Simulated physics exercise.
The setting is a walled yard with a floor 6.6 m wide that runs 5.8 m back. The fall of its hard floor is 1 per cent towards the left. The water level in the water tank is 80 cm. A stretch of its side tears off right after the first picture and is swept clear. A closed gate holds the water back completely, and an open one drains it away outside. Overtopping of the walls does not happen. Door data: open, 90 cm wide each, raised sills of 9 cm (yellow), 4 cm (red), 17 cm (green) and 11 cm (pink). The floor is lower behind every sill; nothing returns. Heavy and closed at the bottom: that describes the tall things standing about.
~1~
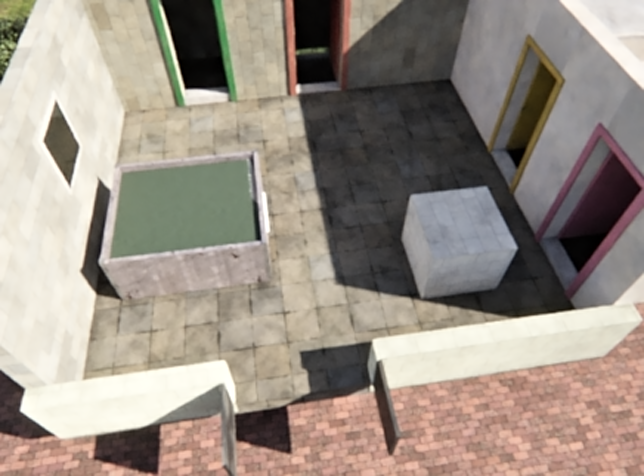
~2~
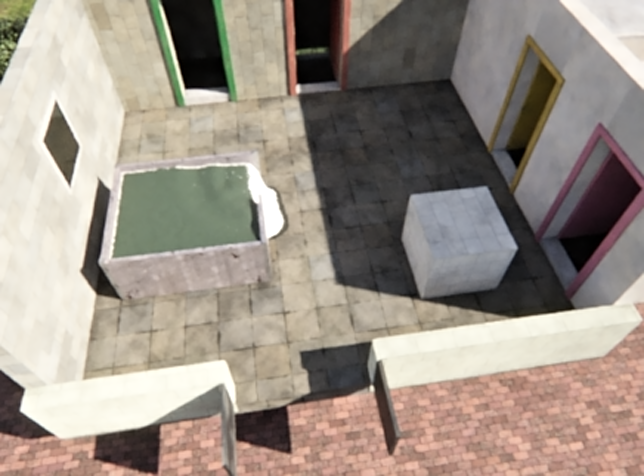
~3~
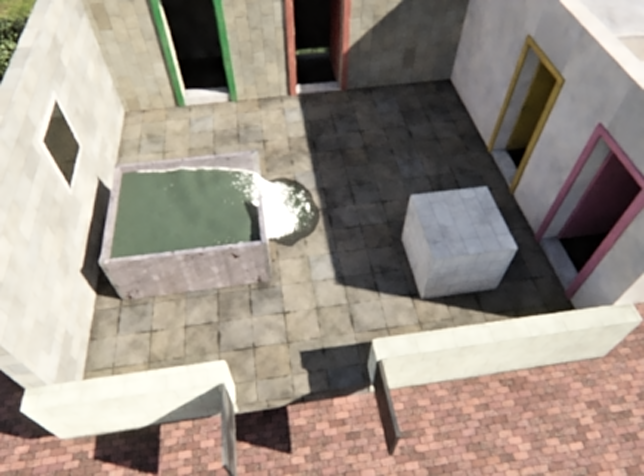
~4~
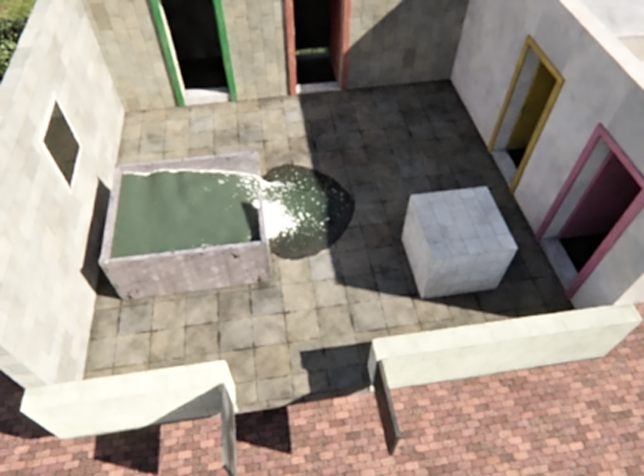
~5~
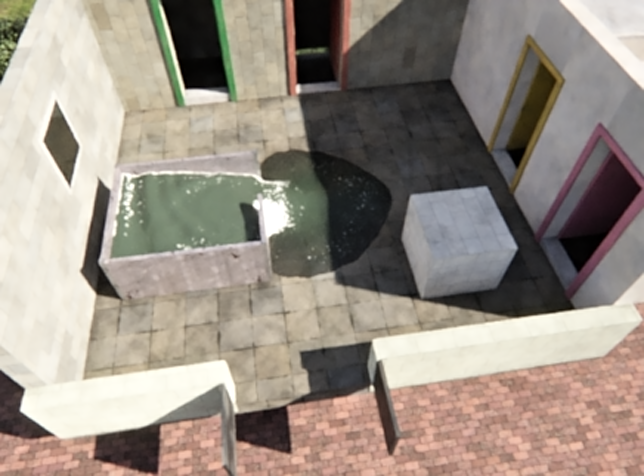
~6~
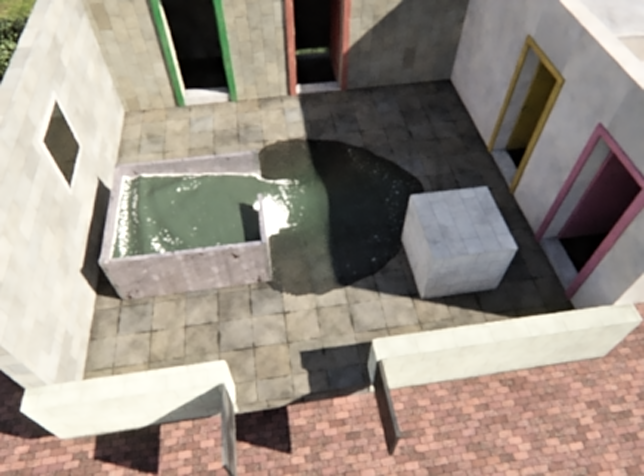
Water pours from the right side of a stone tank and spreads across the paved yard.
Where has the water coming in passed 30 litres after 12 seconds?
My prediction: The yellow door will overshoot the limit; the red door will overshoot the limit; the green door will undershoot the limit; the pink door will undershoot the limit.
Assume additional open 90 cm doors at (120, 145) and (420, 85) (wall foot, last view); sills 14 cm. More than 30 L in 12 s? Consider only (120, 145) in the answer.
Result for that door: Limit not passed.
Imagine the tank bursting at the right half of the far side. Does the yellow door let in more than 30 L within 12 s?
Compared with the limit, yellow is less.
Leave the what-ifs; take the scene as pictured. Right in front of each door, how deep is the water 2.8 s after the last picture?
Measured in centimetres, the yellow door gives 16, the red door 6, the green door 0 and the pink door 6.
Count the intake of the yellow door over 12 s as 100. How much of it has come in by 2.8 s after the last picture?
Roughly 80 percent is in by then.
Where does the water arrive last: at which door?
That's the green door.
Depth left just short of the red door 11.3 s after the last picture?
Depth: Approx. 6.0 cm.
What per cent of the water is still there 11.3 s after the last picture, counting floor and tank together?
Around 86 percent of the water.
Then, 0.7 s after the last picture water covers 40 % of the floor and is deepest (42 cm) near (266, 208); yellow door 14 cm at the sill, 1 L in, red door not reached, green door not reached, pink door not reached.
Then, 1.5 s after the last picture water covers 50 % of the floor and is deepest (44 cm) near (447, 81); yellow door 24 cm at the sill, 56 L in, red door 6 cm at the sill, 6 L in, green door not reached, pink door 6 cm at the sill, 0 L in.
Then, 2.8 s after the last picture water covers 60 % of the floor and is deepest (24 cm) near (266, 208); yellow door 16 cm at the sill, 124 L in, red door 6 cm at the sill, 18 L in, green door not reached, pink door 6 cm at the sill, 0 L in.
Then, 6.3 s after the last picture water covers 90 % of the floor and is deepest (15 cm) near (567, 335); yellow door 9 cm at the sill, 157 L in, red door 7 cm at the sill, 59 L in, green door 5 cm at the sill, 0 L in, pink door 8 cm at the sill, 0 L in.
Then, 11.3 s after the last picture water covers 95 % of the floor and is deepest (14 cm) near (79, 408); yellow door 5 cm at the sill, 158 L in, red door 6 cm at the sill, 69 L in, green door 4 cm at the sill, 0 L in, pink door 5 cm at the sill, 0 L in.
